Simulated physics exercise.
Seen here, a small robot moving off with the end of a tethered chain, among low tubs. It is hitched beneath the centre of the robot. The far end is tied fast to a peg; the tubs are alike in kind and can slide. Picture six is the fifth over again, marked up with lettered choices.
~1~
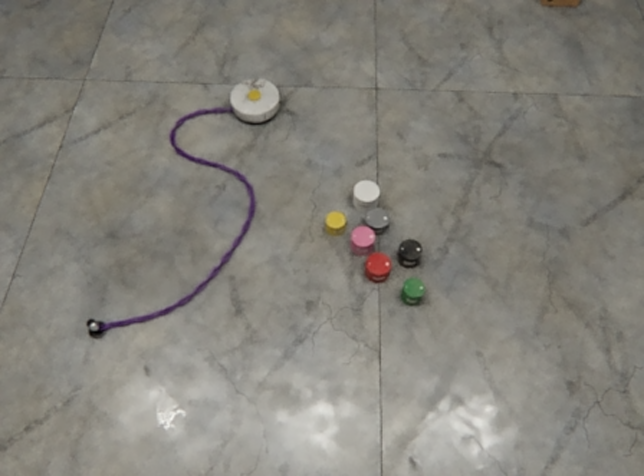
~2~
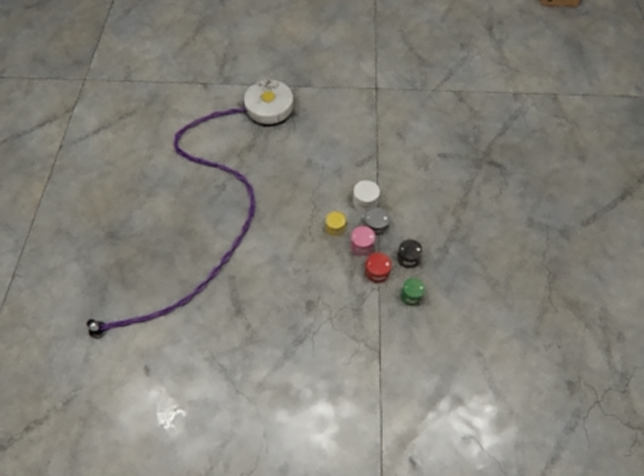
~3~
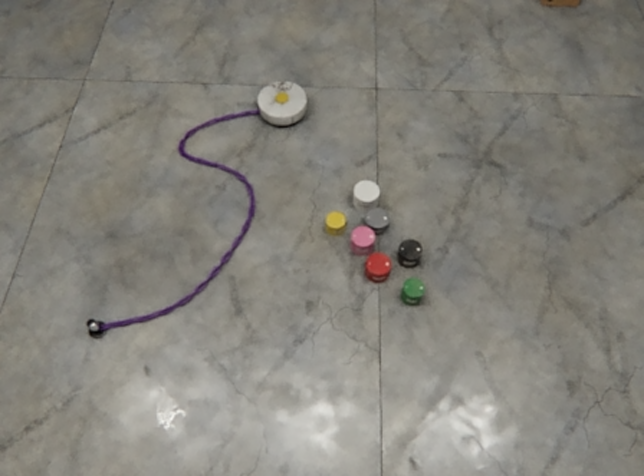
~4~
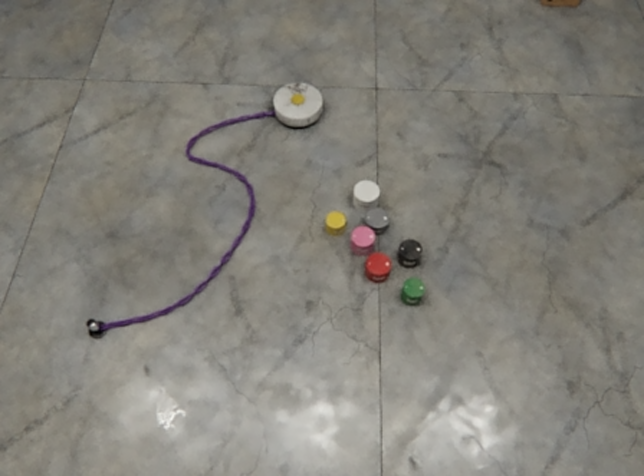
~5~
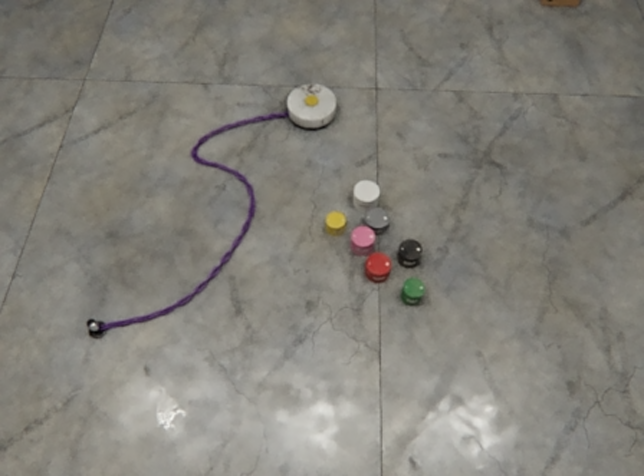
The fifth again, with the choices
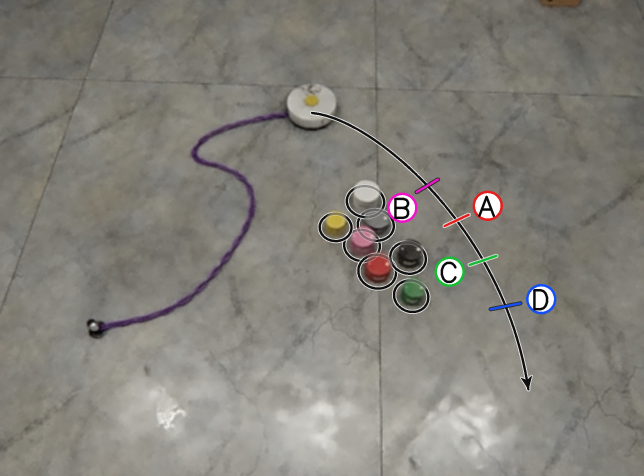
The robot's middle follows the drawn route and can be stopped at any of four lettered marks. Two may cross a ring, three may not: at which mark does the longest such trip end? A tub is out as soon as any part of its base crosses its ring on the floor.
Stop at D.
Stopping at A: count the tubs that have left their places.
By then, none.
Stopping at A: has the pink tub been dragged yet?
No.
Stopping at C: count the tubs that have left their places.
By then, none.
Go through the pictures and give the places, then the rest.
The first frame shows peg (95, 327); pink tub (363, 241); red tub (378, 268).
The second frame shows robot (269, 103); black tub (409, 254).
The third frame shows robot (283, 104); yellow tub (336, 224).
The fourth frame shows robot (298, 106); white tub (366, 196).
The fifth frame shows robot (312, 107); pink tub (363, 241); red tub (378, 268); black tub (409, 254).
On the marked copy, A at (457, 220); B at (427, 186); C at (483, 260); D at (506, 306); the route from (312, 113) via (449, 210) to (528, 390).
With D. Early on, robot (394, 148).
Further on, robot (463, 220).
At the end, robot (509, 302); grey tub (379, 227); white tub (364, 208); two over the rings.
As for the rest, A is within the limit but short; B is within the limit but short; C is within the limit but short.
